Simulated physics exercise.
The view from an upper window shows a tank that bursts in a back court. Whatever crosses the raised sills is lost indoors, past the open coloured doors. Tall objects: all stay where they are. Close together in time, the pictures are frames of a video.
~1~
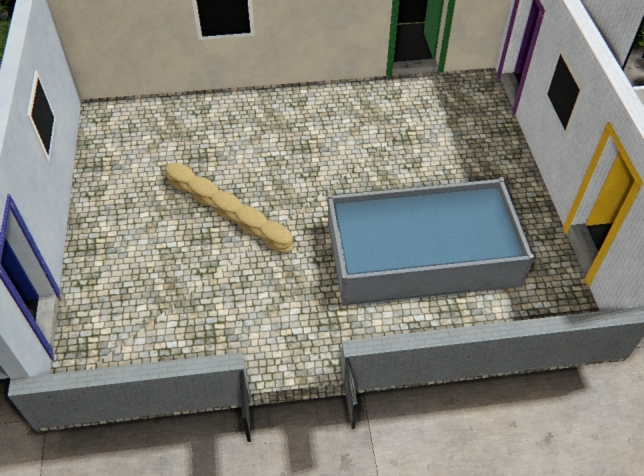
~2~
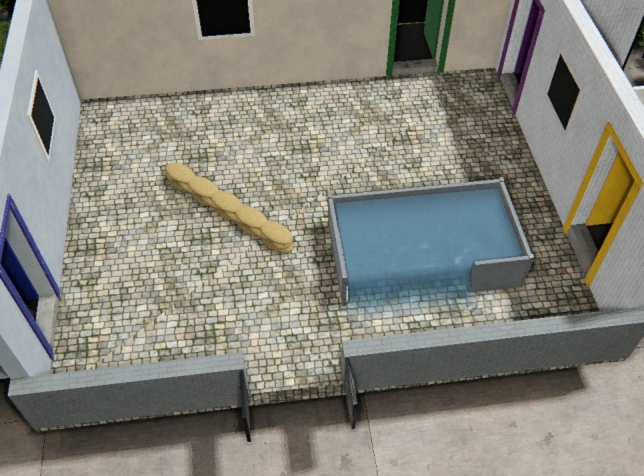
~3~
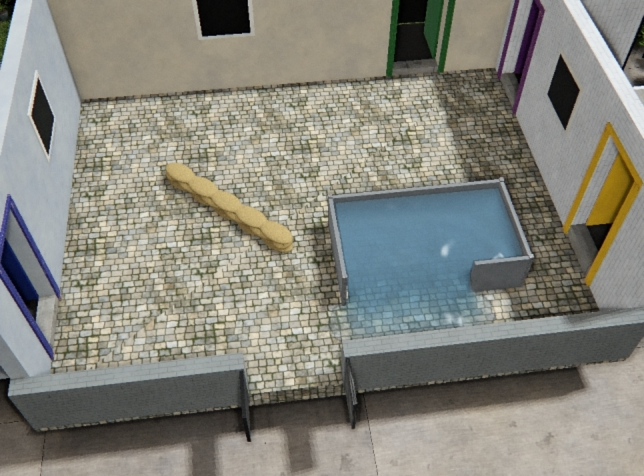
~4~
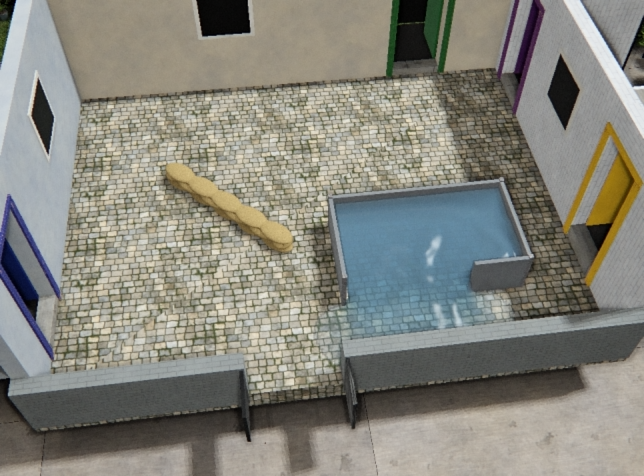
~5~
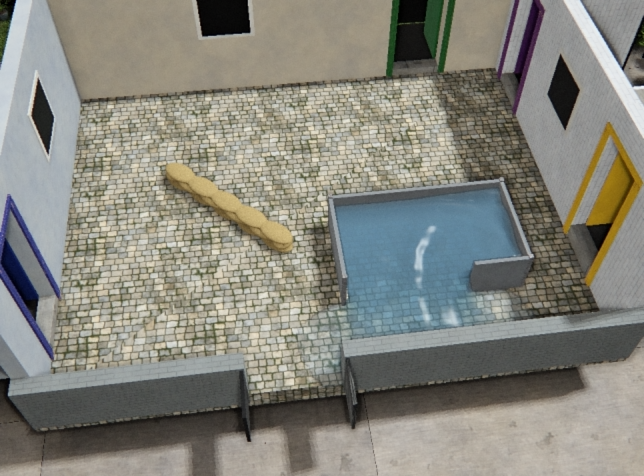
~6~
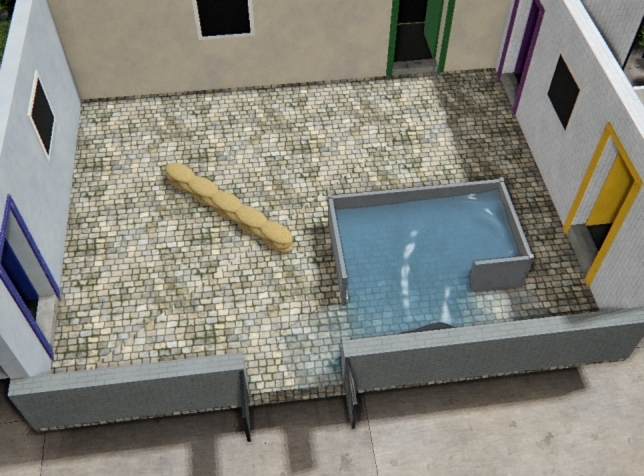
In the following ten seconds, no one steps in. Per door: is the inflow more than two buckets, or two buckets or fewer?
Yellow door: Two buckets at most; green door: Two buckets at most; purple door: Two buckets at most; blue door: Two buckets at most.
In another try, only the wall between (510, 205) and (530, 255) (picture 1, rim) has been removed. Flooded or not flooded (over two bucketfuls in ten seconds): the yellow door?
In that case the yellow door overshoots.
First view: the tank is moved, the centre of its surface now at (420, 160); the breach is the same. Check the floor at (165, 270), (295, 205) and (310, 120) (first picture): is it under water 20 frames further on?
Readings in order: No flood; no flood; no flood.
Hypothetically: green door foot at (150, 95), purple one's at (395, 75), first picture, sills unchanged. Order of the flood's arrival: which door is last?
Answer: The one in green.
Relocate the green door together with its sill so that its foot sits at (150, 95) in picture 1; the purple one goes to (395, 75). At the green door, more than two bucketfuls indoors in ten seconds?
Green does not overflow.
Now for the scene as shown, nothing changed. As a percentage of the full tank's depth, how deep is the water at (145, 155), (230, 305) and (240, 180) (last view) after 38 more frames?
6, 2 and 0 per cent, roughly.
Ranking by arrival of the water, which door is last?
That would be the green door.
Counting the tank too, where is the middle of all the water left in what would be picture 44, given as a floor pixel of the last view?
Around pixel (375, 238) of the last picture.
A moment on, water covers 15 % of the floor; the yellow door not reached, the green door not reached, the purple door not reached, the blue door not reached.
Next, water covers 25 % of the floor; the yellow door wet at the sill, nothing in, the green door not reached, the purple door not reached, the blue door not reached.
Then, water covers 50 % of the floor; the yellow door wet at the sill, nothing in, the green door not reached, the purple door wet at the sill, nothing in, the blue door under two buckets in.
Later, water covers 65 % of the floor; the yellow door wet at the sill, nothing in, the green door wet at the sill, nothing in, the purple door wet at the sill, nothing in, the blue door under two buckets in.
In the end, water covers 95 % of the floor; the yellow door wet at the sill, nothing in, the green door wet at the sill, nothing in, the purple door wet at the sill, nothing in, the blue door under two buckets in.
